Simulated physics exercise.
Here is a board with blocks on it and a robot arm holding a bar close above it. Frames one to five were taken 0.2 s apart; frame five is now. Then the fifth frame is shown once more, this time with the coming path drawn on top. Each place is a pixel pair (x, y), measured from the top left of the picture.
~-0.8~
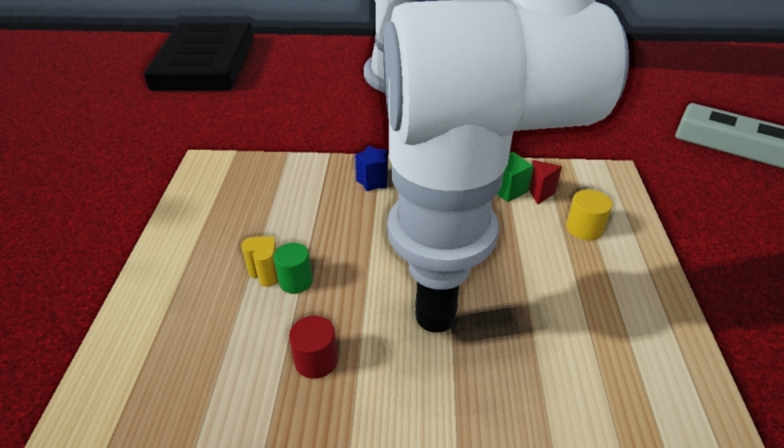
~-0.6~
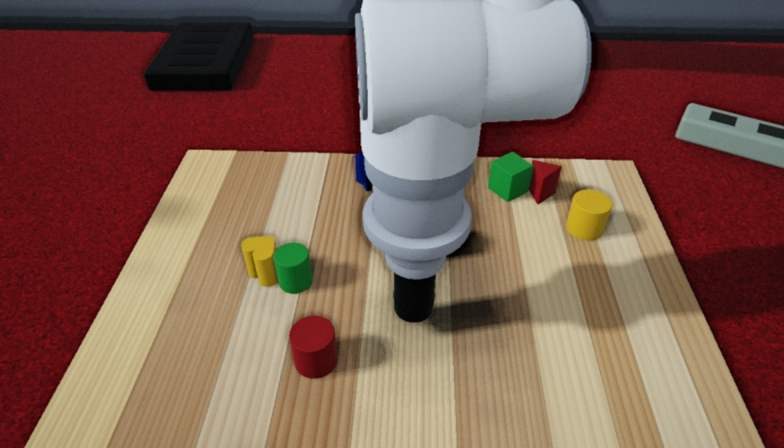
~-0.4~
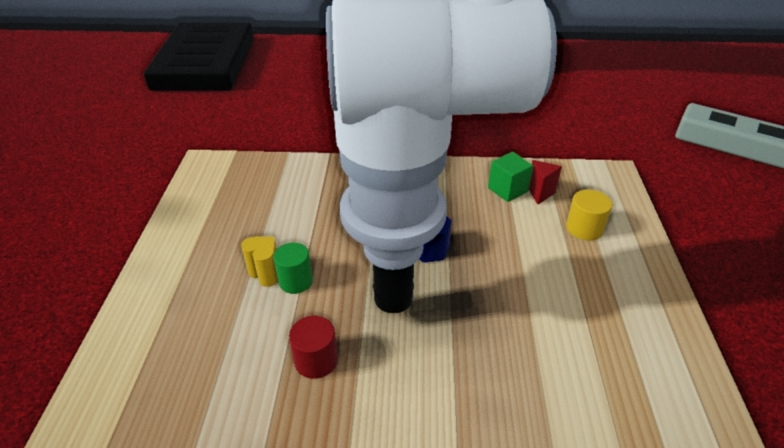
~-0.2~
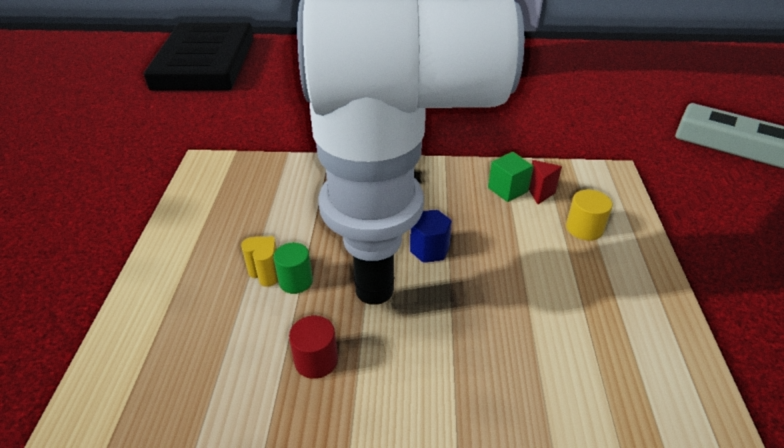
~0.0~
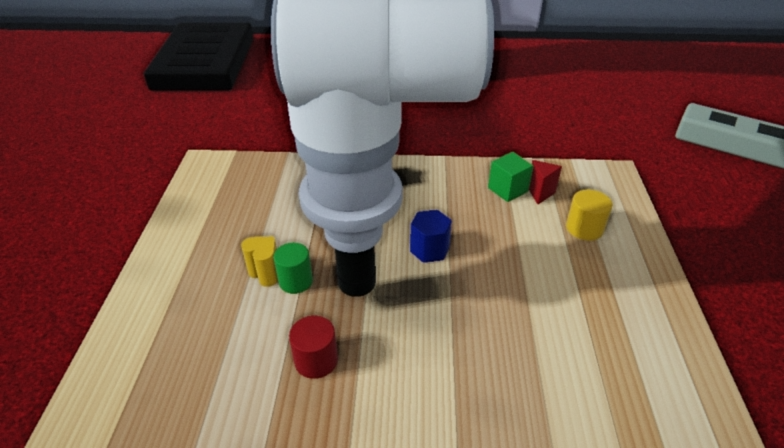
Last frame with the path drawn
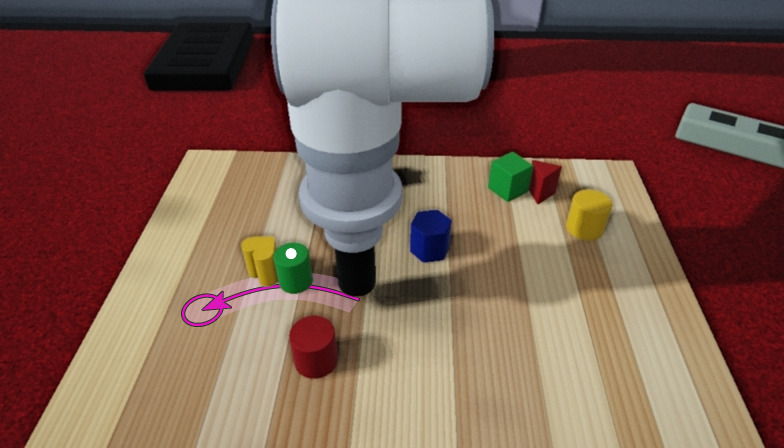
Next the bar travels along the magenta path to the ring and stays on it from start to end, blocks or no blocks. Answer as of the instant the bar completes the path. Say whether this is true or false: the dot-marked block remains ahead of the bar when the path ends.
Answer: False.
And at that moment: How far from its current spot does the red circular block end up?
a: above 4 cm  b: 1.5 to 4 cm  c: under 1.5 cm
Letter c.
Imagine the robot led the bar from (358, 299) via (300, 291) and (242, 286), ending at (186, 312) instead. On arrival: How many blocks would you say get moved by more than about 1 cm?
That push would leave two blocks displaced by more than about 1 cm.
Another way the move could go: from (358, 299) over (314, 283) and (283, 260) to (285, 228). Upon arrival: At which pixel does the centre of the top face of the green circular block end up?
I predict (244, 243).
Drawn move, from (358, 299) over (309, 287) and (256, 290) to (203, 310); the dot is on the green circular block.
What follows on the original path. One third of the way, bar at (306, 271); yellow heart block at (243, 243), turned 25° clockwise; green circular block at (270, 252).
Two thirds of the way, bar at (252, 274); yellow heart block at (209, 232), turned 60° clockwise; green circular block at (221, 250).
At the end, bar at (197, 294); yellow heart block at (206, 230), turned 75° clockwise; green circular block at (196, 253); red circular block still.
